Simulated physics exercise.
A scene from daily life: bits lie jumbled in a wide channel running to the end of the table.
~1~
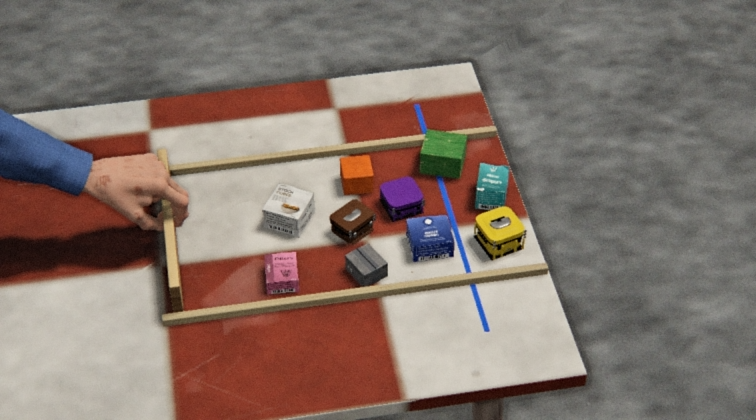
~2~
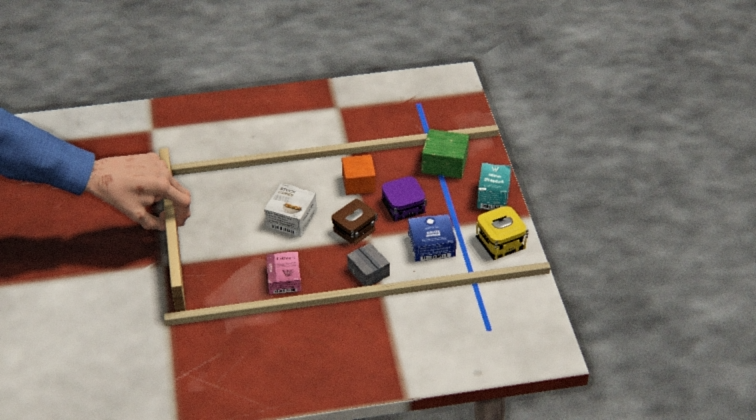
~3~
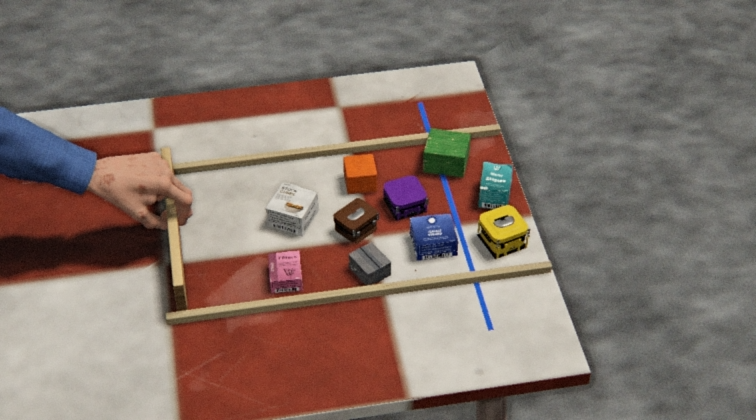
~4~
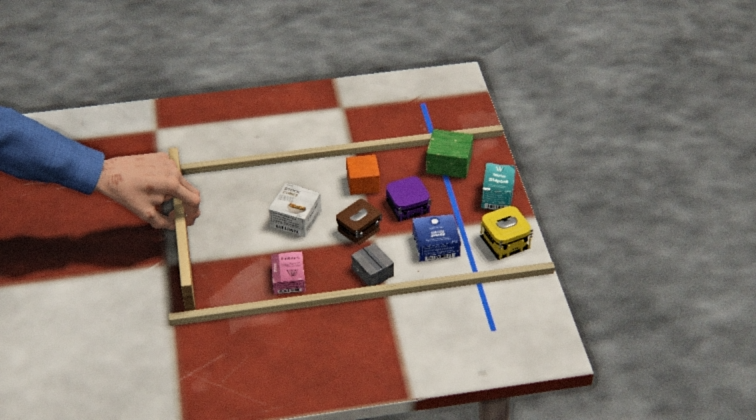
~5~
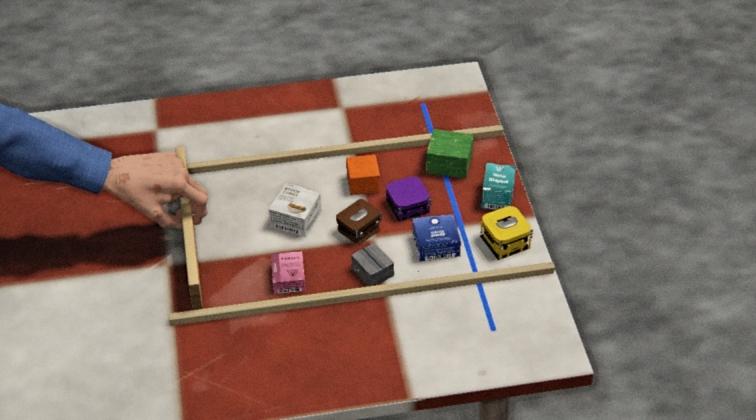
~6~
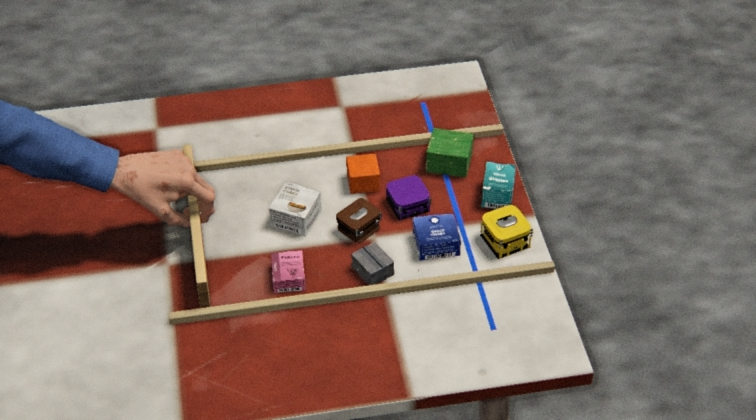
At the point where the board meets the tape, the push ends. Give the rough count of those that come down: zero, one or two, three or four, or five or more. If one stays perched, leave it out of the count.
The sweep knocks one or a pair off.
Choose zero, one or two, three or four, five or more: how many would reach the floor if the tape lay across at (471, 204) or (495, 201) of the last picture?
In turn: Three to four, then at least five.
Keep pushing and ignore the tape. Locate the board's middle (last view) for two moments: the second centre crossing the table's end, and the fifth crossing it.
(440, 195), then (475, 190).
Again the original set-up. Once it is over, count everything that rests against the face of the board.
So the total is 4.
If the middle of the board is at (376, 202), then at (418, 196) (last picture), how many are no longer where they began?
At the first spot 7, then 10.
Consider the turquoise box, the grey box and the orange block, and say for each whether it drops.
At the end the turquoise box is no longer there, the grey box is still there and the orange block is still there.
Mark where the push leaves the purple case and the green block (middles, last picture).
The purple case comes to rest at (507, 183), and the green block comes to rest at (492, 147).
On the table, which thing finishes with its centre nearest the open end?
It's the blue box that is foremost.
A little later, none off yet; turquoise box at rest near (498, 186); yellow case at rest near (506, 231); green block at rest near (450, 153).
When it is over, the number that fall off is one or two; down, yellow case and turquoise box.
